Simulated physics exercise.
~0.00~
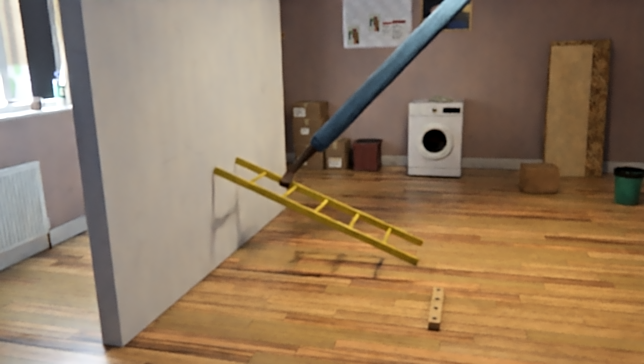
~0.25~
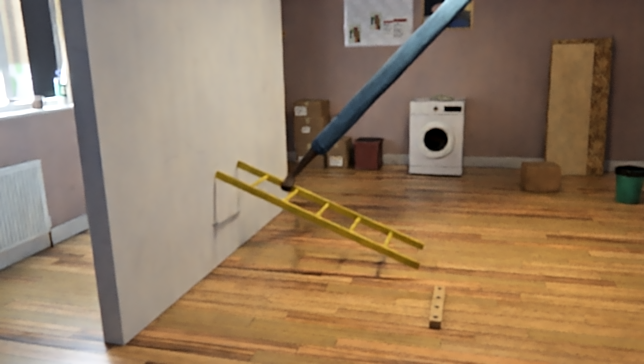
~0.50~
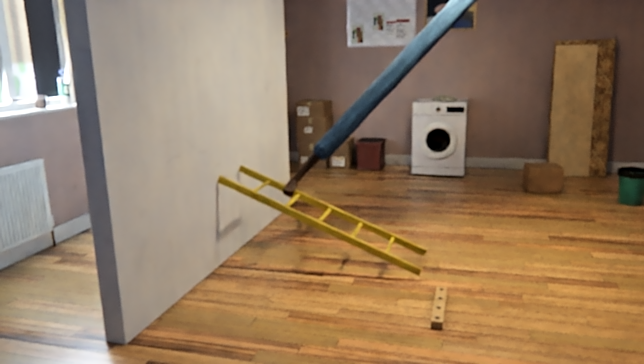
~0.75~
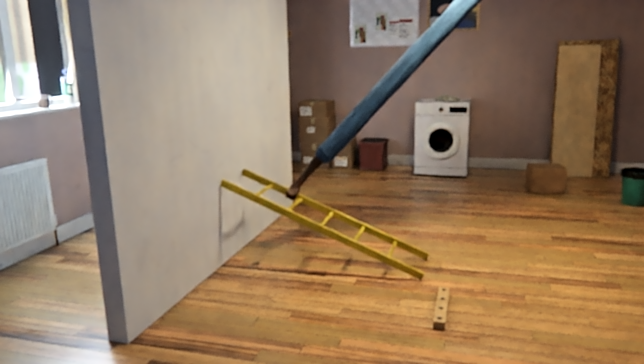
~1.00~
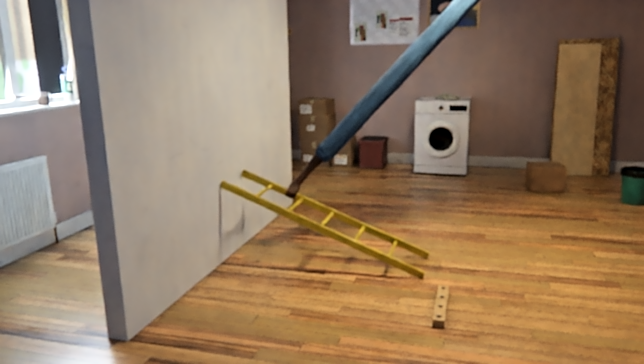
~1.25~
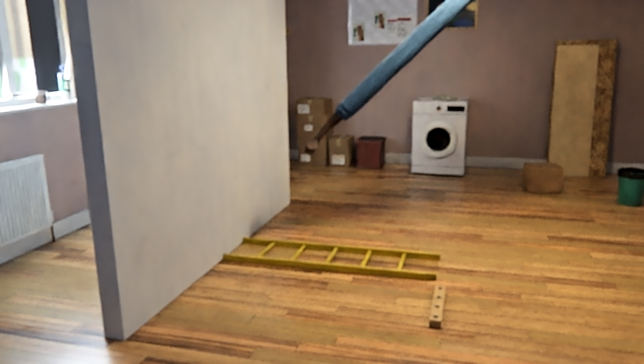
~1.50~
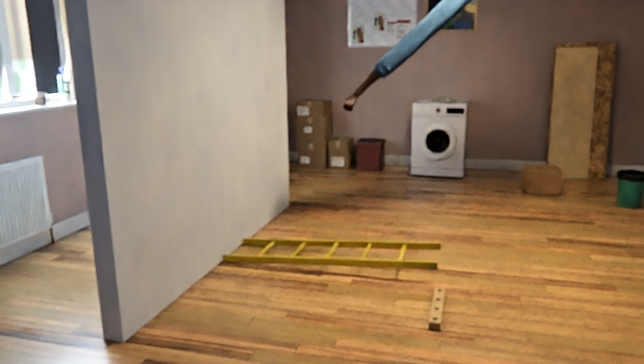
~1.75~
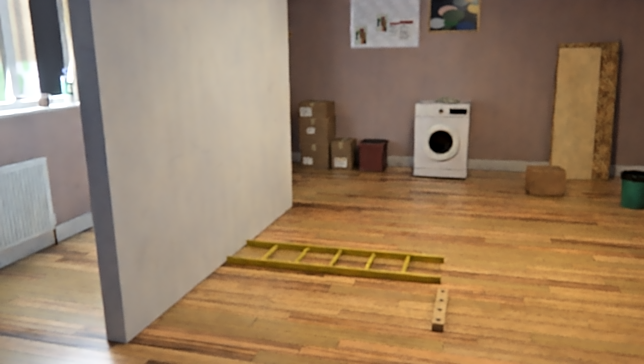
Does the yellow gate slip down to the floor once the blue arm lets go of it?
Yes, it slips down from the wall and ends up lying flat on the wooden floor.
